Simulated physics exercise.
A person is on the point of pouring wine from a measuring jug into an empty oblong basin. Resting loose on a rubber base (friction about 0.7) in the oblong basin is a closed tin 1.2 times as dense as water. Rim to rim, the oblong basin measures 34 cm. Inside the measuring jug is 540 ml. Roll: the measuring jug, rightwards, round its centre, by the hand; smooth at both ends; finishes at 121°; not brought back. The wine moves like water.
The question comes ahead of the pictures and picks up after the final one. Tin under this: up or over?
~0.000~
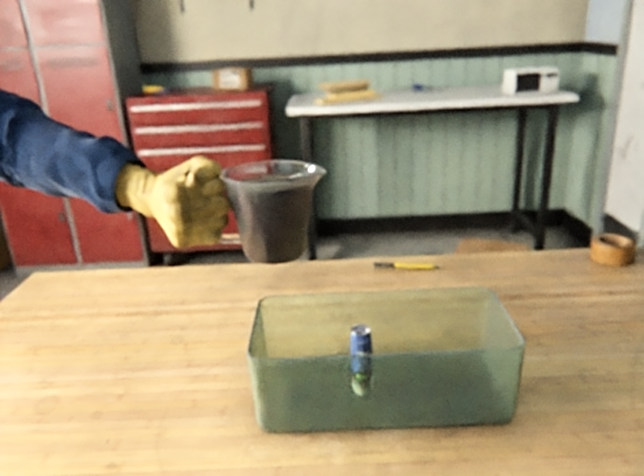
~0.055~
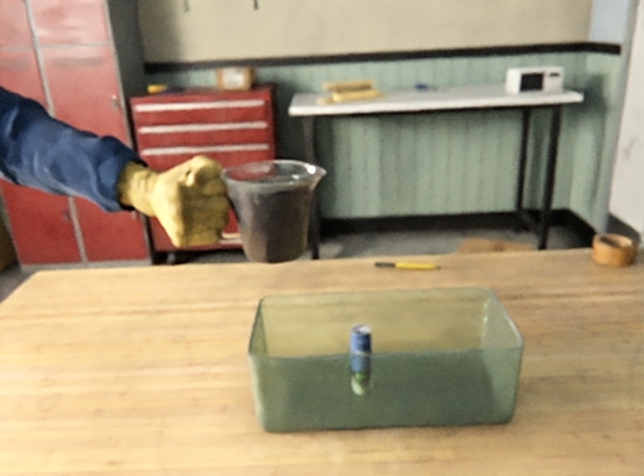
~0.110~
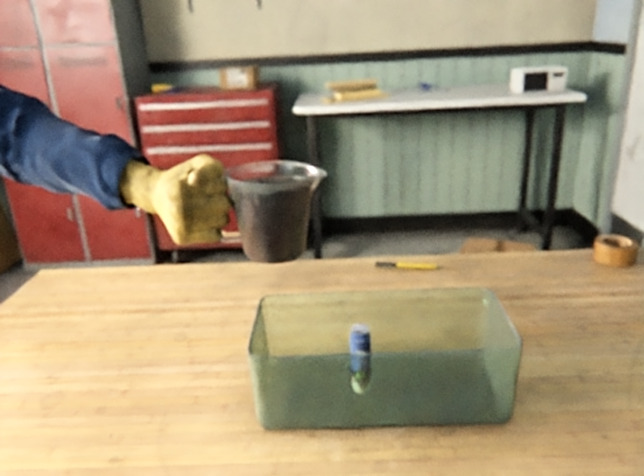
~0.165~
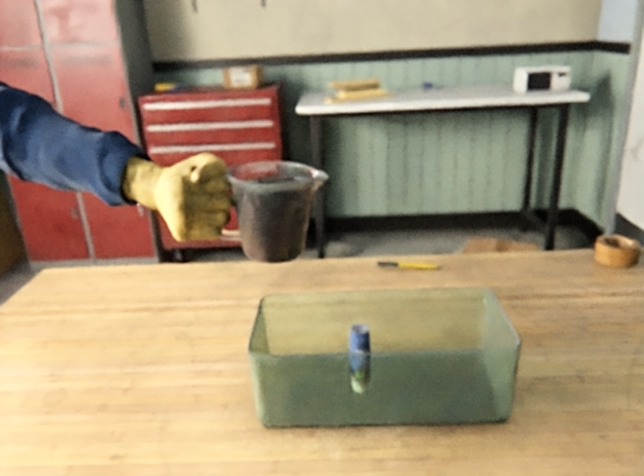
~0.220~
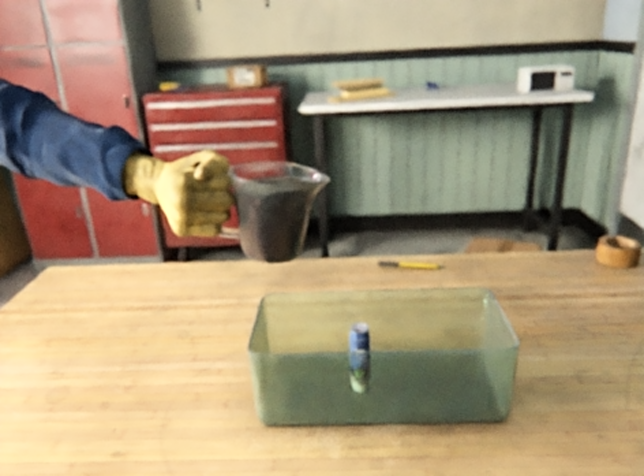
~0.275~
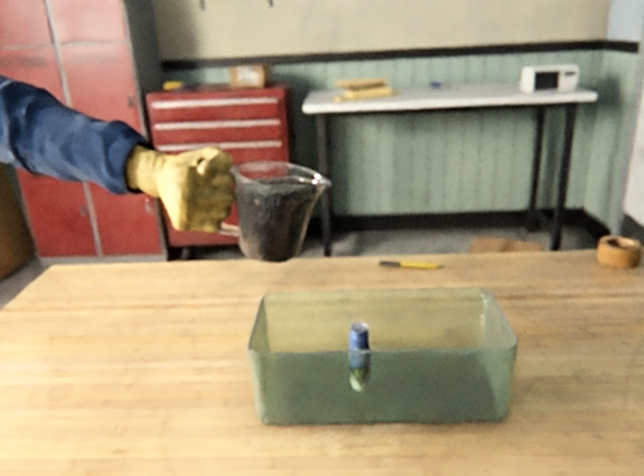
It stays on its base.
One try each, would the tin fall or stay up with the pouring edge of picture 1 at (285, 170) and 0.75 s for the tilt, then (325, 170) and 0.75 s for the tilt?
Run one: It tumbles. Run two: It tumbles.
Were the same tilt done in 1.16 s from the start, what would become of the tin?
The tin stays balanced.
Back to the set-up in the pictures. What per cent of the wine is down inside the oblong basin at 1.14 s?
I reckon close to 82 per cent.
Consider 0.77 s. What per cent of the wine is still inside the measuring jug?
Fraction remaining: Approx. 68 per cent.
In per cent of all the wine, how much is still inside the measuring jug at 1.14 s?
Roughly 7 per cent.
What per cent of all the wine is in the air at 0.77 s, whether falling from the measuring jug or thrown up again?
Around 22 in a hundred.
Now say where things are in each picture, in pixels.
In the first frame, it leans 0°; its right rim is at (325, 171); the wine meets the walls at (230, 185) and (312, 182); the oblong basin's rim runs from (254, 327) to (507, 316); the tin's top is at (361, 332).
In the second frame, it leans 0°; its right rim is at (326, 172); the wine meets the walls at (232, 185) and (313, 182).
In the third frame, it leans 2°; its right rim is at (327, 173); the wine meets the walls at (233, 185) and (313, 183).
In the fourth frame, it leans 4°; its right rim is at (328, 176); the wine meets the walls at (234, 186) and (314, 184).
In the fifth frame, it leans 7°; its right rim is at (330, 179); the wine meets the walls at (237, 186) and (317, 184).
In the sixth frame, it leans 11°; its right rim is at (332, 183); the wine meets the walls at (239, 186) and (320, 185).
By 0.77 s the tilt is 68° and 67 per cent is still to pour; the tin stands where it began.
By 1.14 s the tilt is 109° and 7 per cent is still to pour; the tin stands where it began.
By 1.52 s the tilt is 121° and 0 per cent is still to pour; the tin stands where it began.
By 1.94 s the tilt is 121° and 0 per cent is still to pour; the tin stands where it began.
At rest the tin stands where it began.
